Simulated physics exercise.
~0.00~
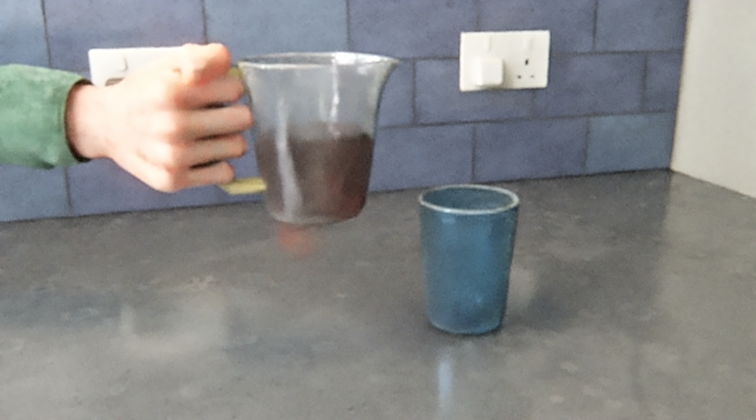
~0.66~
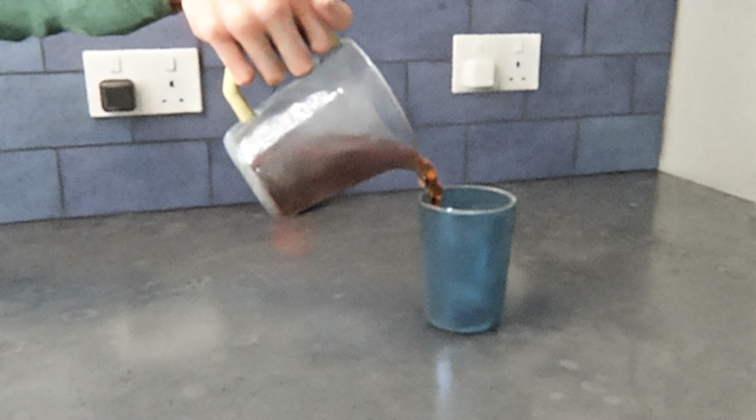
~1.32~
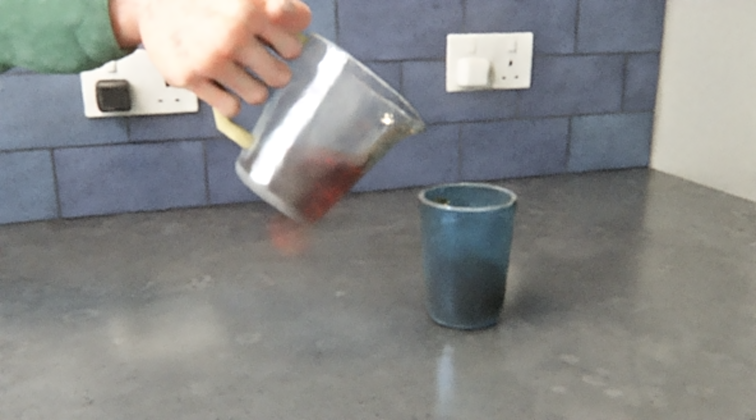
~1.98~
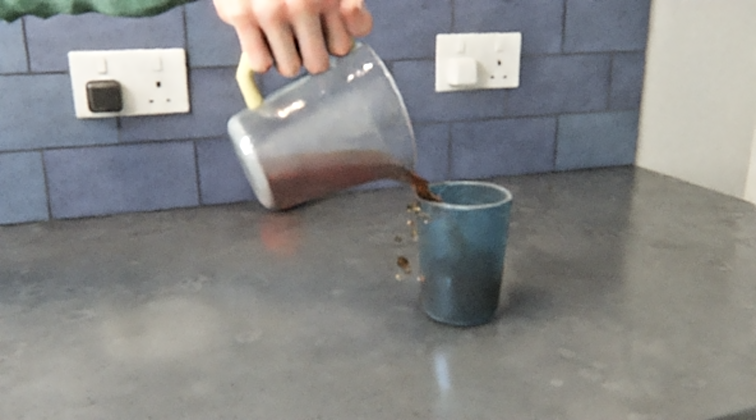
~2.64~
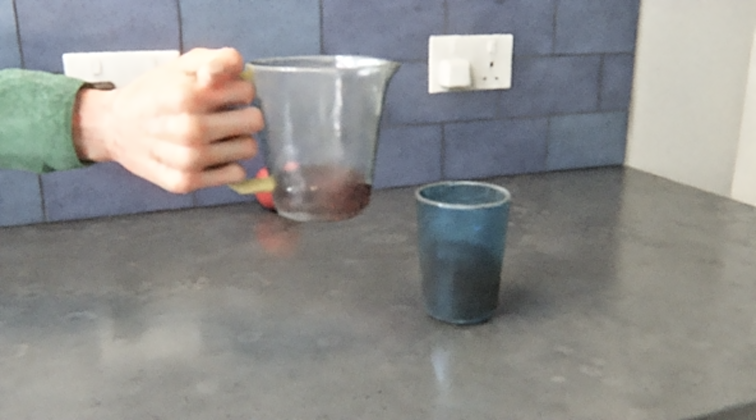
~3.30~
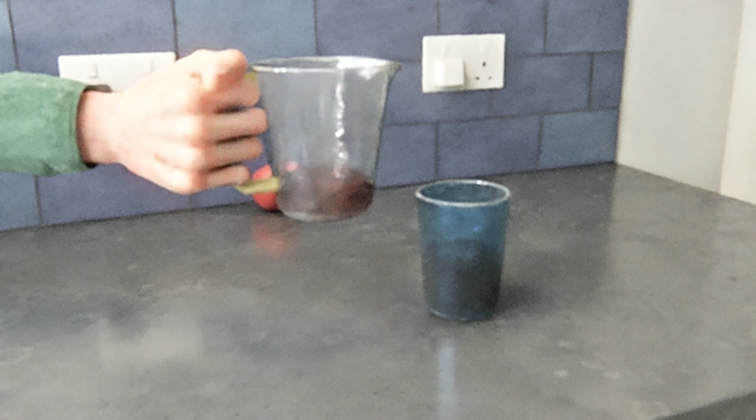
Hand tipping a glass jug to pour dark tea into a blue tumbler, easing back, pouring again, then levelling the partly emptied jug.
